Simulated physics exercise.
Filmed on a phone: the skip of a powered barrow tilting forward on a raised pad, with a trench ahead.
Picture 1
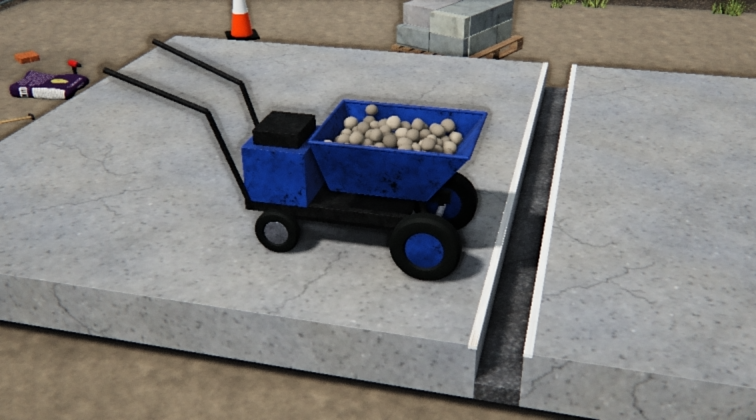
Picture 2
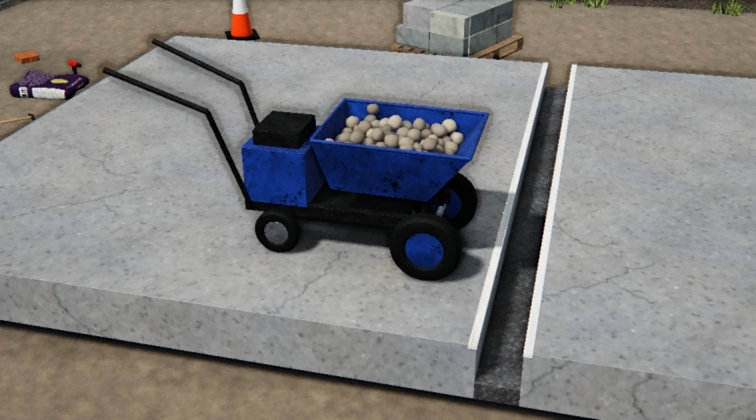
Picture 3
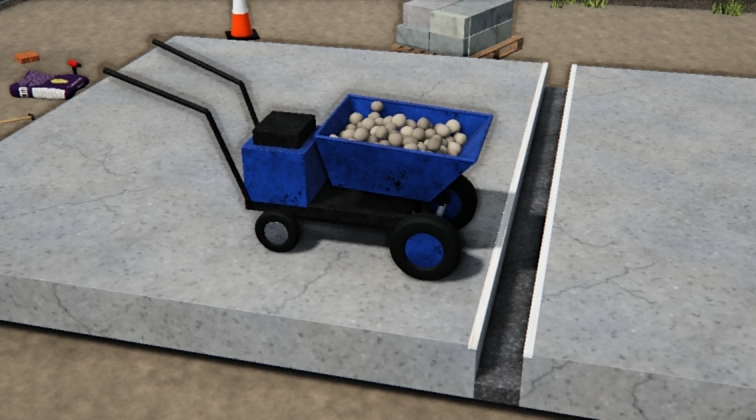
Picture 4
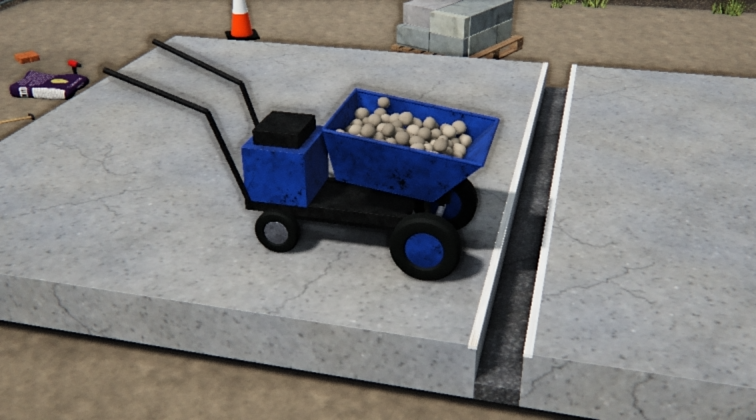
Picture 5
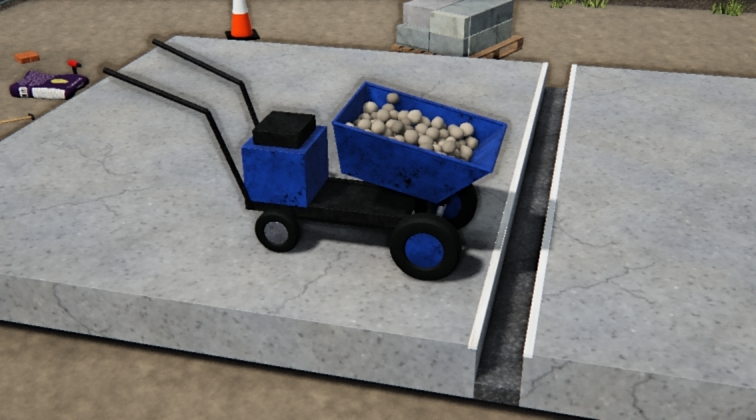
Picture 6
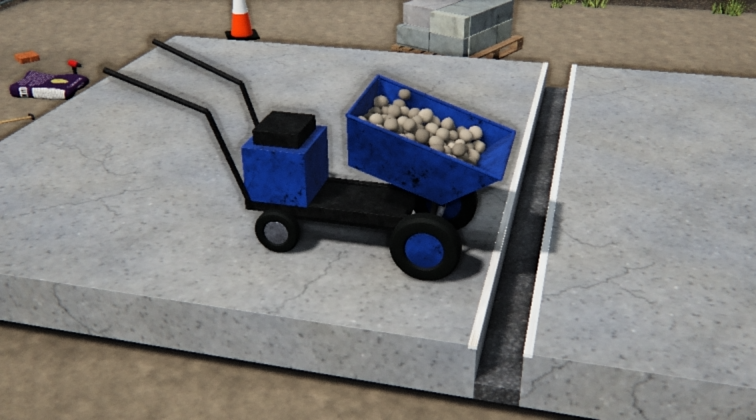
The blue skip of a powered barrow tilts forward toward the right, carrying rounded pebbles.
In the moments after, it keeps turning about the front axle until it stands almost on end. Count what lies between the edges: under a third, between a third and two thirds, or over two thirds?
It catches under a third.
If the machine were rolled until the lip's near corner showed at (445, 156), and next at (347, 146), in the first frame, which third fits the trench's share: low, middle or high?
In turn: The middle third; less than a third.
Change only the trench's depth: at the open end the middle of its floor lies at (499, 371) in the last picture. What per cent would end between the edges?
Close to 0 per cent.
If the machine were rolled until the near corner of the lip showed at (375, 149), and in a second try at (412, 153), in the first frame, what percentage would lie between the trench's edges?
Near 50 % and 70 %.
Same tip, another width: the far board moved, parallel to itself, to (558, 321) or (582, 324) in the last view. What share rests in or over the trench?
Roughly 50 per cent, and 80 per cent.
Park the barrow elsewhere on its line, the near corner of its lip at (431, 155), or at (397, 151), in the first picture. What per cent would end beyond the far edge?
The first gives 30 %, the second 0 %.
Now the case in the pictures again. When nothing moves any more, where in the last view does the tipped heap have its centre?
Around (593, 267).
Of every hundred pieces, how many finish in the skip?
Roughly 20 in a hundred.
Soon after the last picture, skip tipped steeply; all in the skip.
A little later, skip tipped right over; about half in the skip; about half beyond it; a stray few falling.
Later still, skip tipped right over; about a quarter in the skip; a stray few in or heaped over the trench; most beyond it.
At rest, skip tipped right over; about a quarter in the skip; a stray few in or heaped over the trench; most beyond it.
